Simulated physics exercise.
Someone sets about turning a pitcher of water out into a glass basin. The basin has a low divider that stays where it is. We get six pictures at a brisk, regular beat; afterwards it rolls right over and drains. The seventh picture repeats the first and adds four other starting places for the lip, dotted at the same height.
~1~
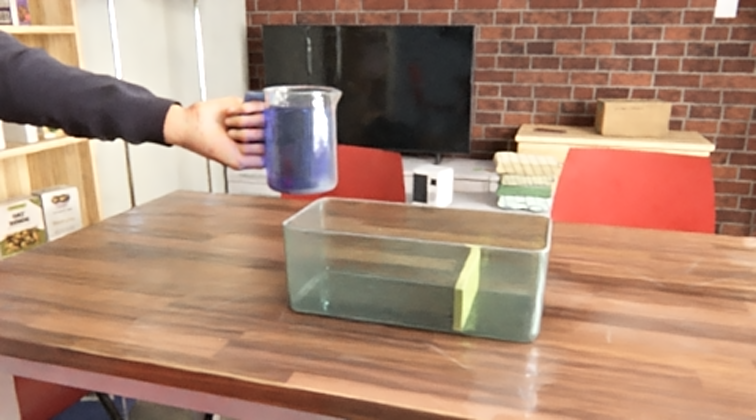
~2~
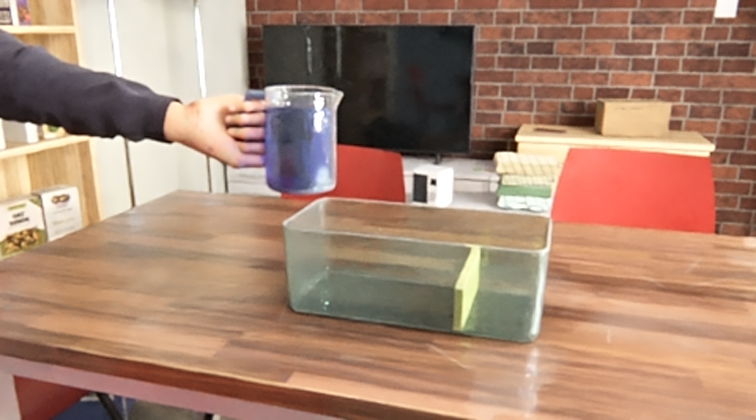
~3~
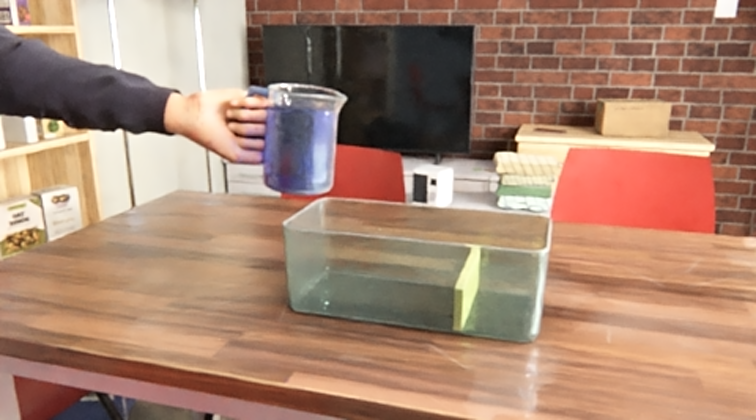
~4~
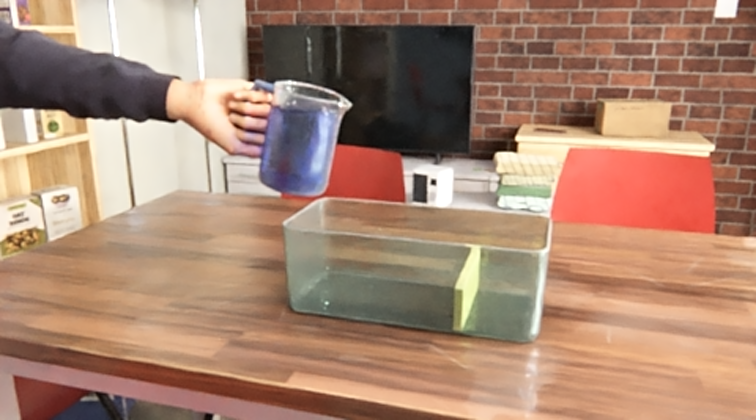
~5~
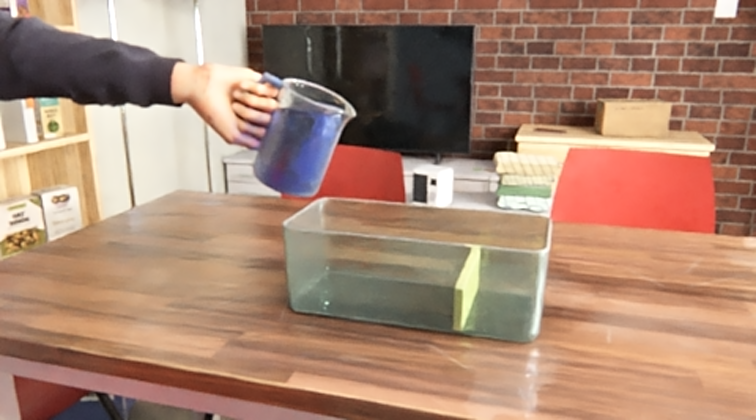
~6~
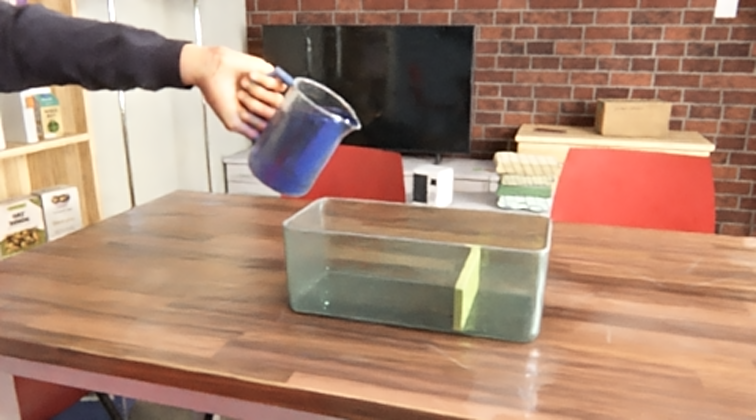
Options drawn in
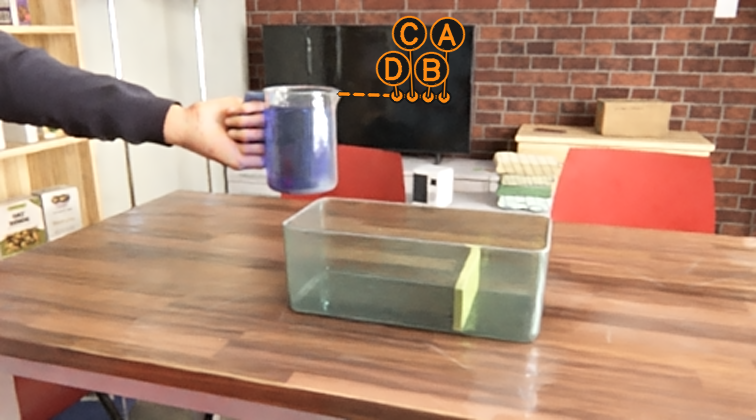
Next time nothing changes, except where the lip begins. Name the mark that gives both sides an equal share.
Choose C.
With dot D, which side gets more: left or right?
The left side.
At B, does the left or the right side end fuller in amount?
More ends on the right.
On the marked copy, A at (444, 97); B at (428, 96); C at (412, 96); D at (396, 95).
Choosing A, about 19 % ends left of the wall and 78 % right of it; 3 % is lost outside.
Choosing B, about 14 % ends left of the wall and 84 % right of it.
Choosing C, about 46 % ends left of the wall and 52 % right of it.
Choosing D, about 89 % ends left of the wall and 9 % right of it.
